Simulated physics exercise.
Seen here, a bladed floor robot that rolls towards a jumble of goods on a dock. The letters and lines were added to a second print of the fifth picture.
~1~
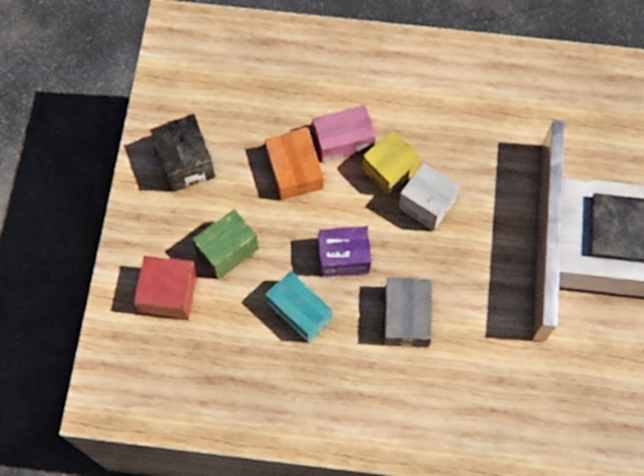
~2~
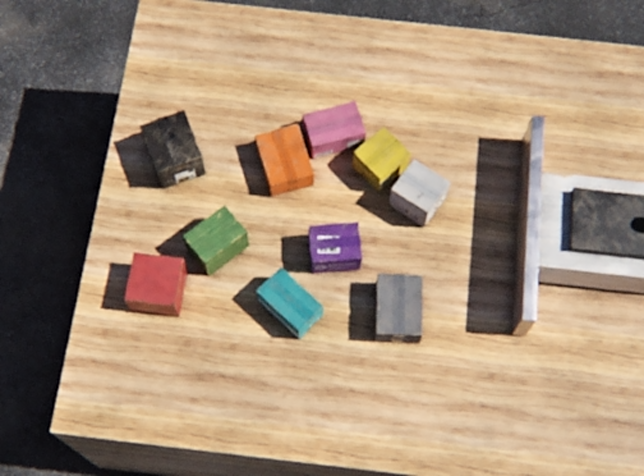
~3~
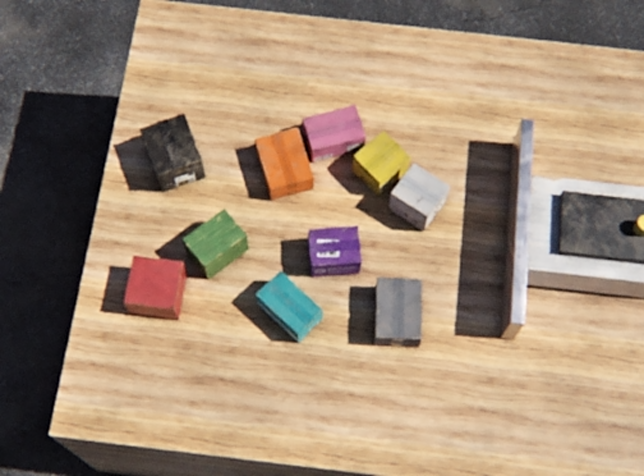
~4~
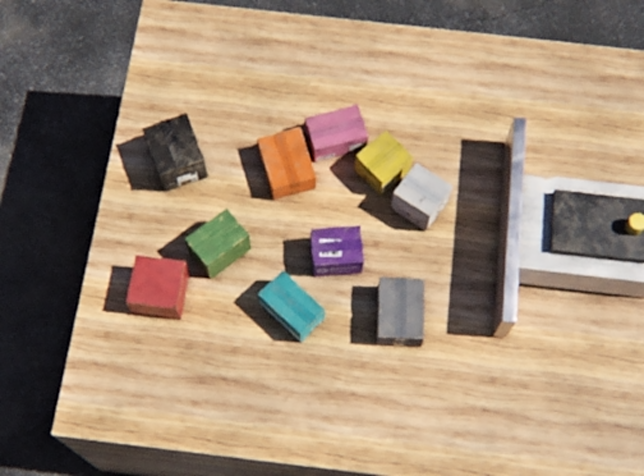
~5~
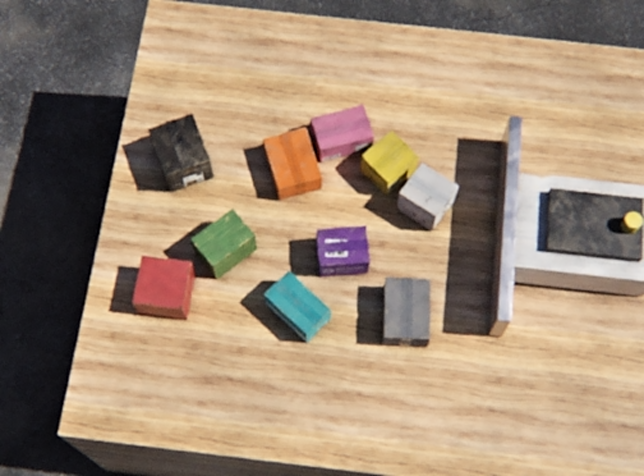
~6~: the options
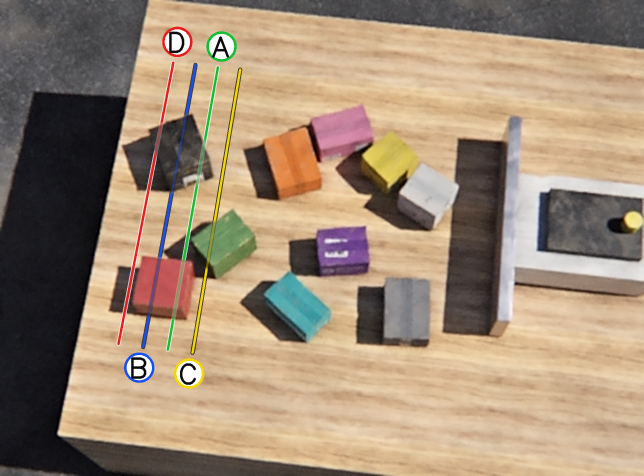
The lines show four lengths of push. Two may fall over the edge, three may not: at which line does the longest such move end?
The farthest such stop is A.
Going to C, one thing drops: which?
It is the black parcel.
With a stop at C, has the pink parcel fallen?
No.
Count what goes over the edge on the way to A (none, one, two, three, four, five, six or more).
In all, two.
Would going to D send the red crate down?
Yes.
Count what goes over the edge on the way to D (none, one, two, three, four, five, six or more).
Five.
On the copy, A at (194, 201); B at (171, 198); C at (218, 204); D at (147, 196).
On A. First, robot (472, 210); pink parcel (339, 130); grey box (354, 307).
Then, robot (357, 198); black parcel (164, 152); red crate (158, 286).
Finally, robot (269, 188); black parcel over the edge; red crate over the edge; two fallen.
By contrast, B drops four; C is within the limit but short; D drops five.
